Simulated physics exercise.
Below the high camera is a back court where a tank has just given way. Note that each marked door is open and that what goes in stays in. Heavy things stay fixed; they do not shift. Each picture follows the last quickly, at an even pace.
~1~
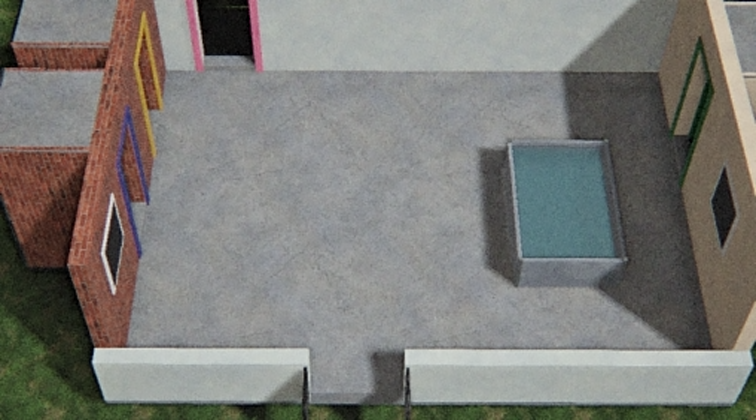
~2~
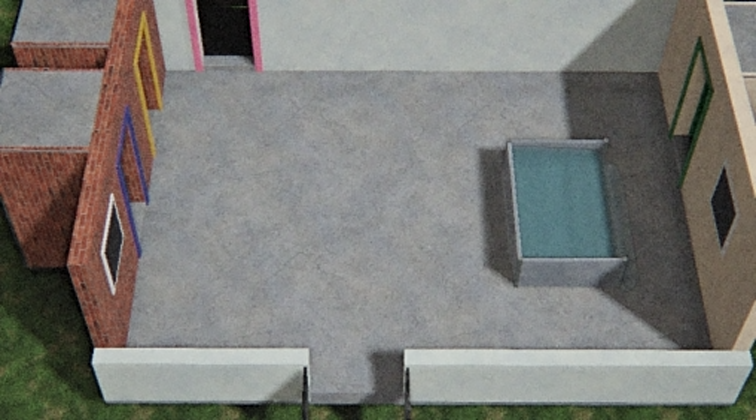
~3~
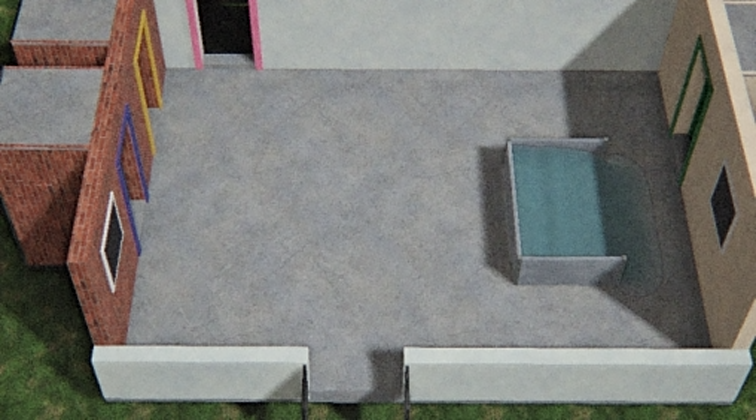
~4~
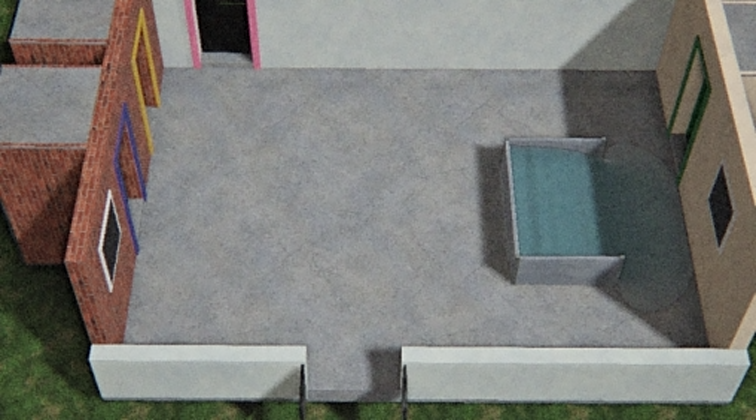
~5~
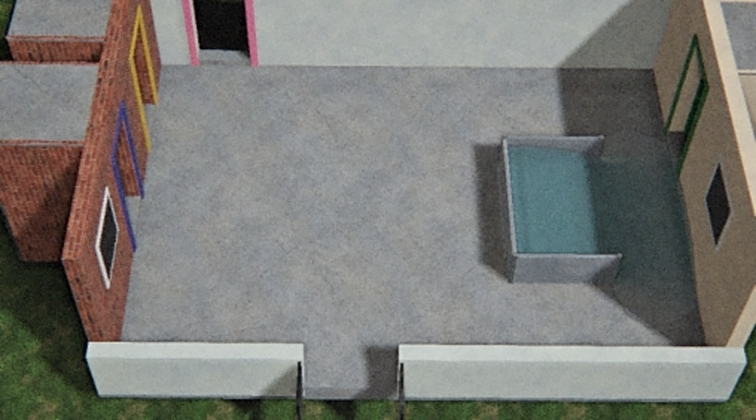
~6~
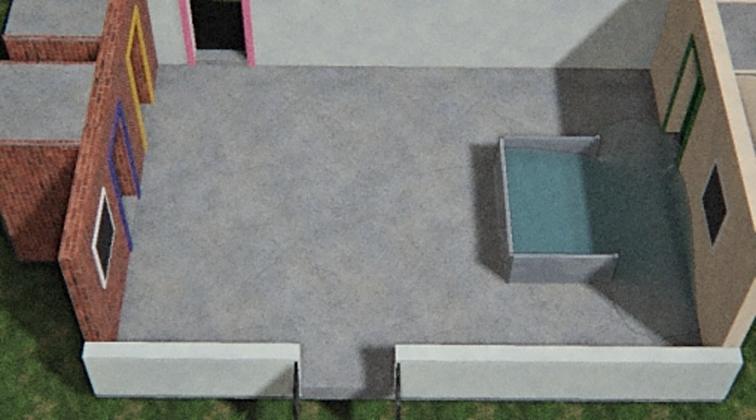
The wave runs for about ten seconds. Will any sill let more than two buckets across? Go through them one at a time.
The yellow door will not top two buckets, the blue door will not top two buckets, the green door will top two buckets, the pink door will not top two buckets.
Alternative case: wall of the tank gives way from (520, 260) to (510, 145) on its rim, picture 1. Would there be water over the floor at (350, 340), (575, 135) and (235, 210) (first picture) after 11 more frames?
Taking the points in order: Swamped, unwetted and swamped.
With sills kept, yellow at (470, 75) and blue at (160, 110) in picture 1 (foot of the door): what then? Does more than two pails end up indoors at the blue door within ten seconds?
As far as I can tell, the blue door comes in lower.
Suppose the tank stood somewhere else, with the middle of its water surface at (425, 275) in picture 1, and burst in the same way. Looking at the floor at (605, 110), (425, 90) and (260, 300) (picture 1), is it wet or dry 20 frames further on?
First spot swamped, second bare, third bare.
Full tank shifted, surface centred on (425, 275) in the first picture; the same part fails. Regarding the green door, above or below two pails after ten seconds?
My take is that the green doesn't reach it.
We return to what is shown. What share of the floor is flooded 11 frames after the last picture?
I'd put it at roughly 20 per cent.
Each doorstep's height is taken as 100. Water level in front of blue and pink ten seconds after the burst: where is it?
The first is near 70 per cent, the second near 10 per cent.
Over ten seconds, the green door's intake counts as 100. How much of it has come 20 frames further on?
Roughly 100 percent.
A moment on, water covers 10 % of the floor; the yellow door not reached, the blue door not reached, the green door over two buckets in, the pink door not reached.
Next, water covers 20 % of the floor; the yellow door not reached, the blue door not reached, the green door over two buckets in, the pink door not reached.
Then, water covers 35 % of the floor; the yellow door not reached, the blue door not reached, the green door over two buckets in, the pink door not reached.
Later, water covers 85 % of the floor; the yellow door not reached, the blue door not reached, the green door over two buckets in, the pink door wet at the sill, nothing in.
In the end, water covers 90 % of the floor; the yellow door wet at the sill, nothing in, the blue door wet at the sill, nothing in, the green door over two buckets in, the pink door wet at the sill, nothing in.
